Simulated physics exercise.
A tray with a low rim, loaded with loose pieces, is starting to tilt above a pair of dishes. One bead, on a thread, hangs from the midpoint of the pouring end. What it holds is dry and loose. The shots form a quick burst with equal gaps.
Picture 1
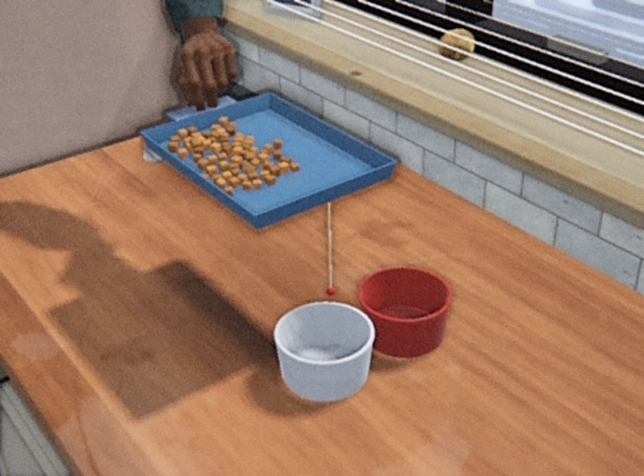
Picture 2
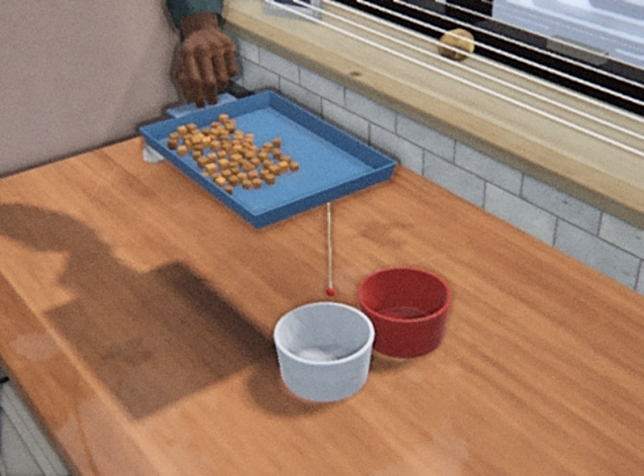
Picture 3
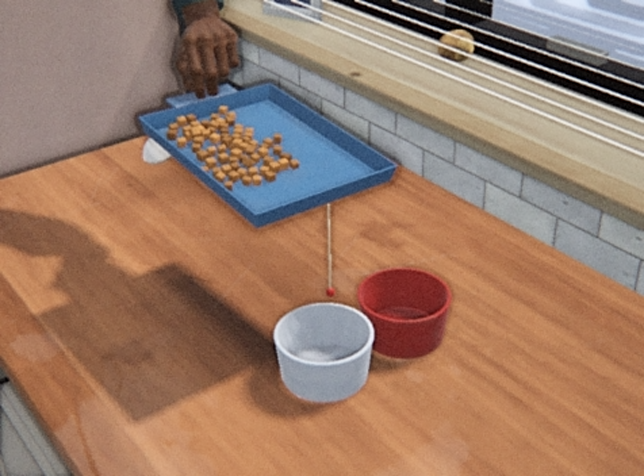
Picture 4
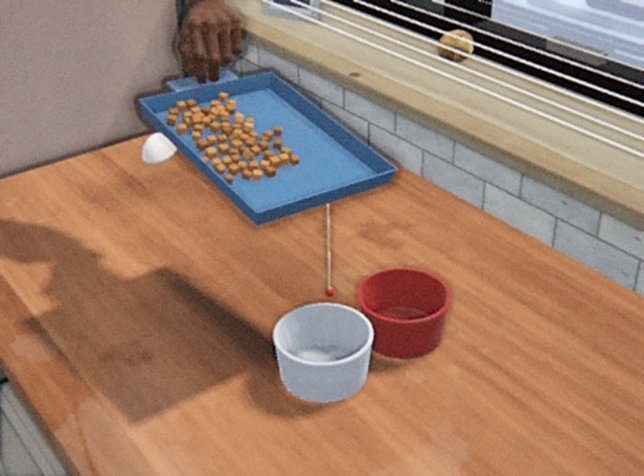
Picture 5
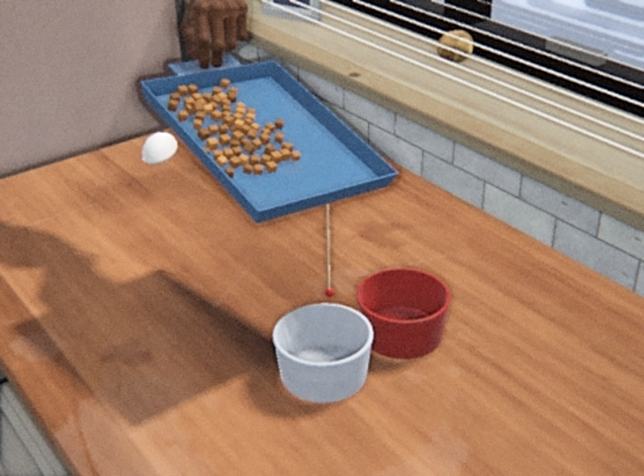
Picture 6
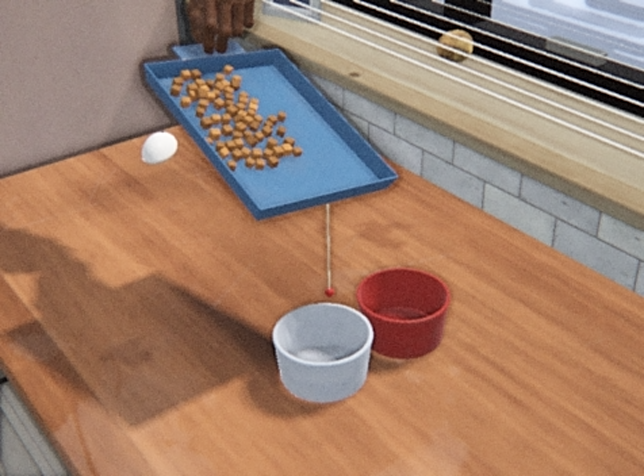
On a wooden counter beside a tiled wall and window ledge, seen from above at an angle, the view stays still. A blue tray of small golden-brown cubes is held at its far end by a hand, with a red bead hanging on a thread beneath its near edge, behind a white dish and a red one. The hand steadily raises the far end, steepening the tray while the cubes stay clustered, and a white rounded object comes into view at left.
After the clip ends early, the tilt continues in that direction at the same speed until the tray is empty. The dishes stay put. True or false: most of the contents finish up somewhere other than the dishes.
False.
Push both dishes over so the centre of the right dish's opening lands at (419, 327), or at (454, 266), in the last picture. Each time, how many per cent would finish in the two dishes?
Trial 1 around 10 percent, trial 2 around 80 percent.
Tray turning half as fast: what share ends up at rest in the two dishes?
Roughly 90 percent.
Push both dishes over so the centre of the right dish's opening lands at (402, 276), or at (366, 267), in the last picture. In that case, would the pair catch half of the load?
The first place gets the greater share, the second a lesser share.
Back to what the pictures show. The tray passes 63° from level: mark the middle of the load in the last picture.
I'd put the middle of the pieces at roughly (355, 174).
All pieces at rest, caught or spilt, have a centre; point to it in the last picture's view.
It settles centred around (403, 327).
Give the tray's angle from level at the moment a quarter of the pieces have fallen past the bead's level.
That happens at around 85°.
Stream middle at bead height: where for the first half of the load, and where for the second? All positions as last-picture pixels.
(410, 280) first, (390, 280) later.
Just after the last frame, tray tipped steeply; almost all on the tray; just a few in the air.
A moment on, tray tipped past a quarter turn; roughly half on the tray; just a few in the left dish; roughly a third in the right dish; about a tenth outside both; about a tenth in the air.
Further on, tray tipped past a quarter turn; about a tenth in the left dish; the larger part in the right dish; about a tenth outside both.
When it is over, tray tipped past a quarter turn; about a tenth in the left dish; the larger part in the right dish; about a tenth outside both.
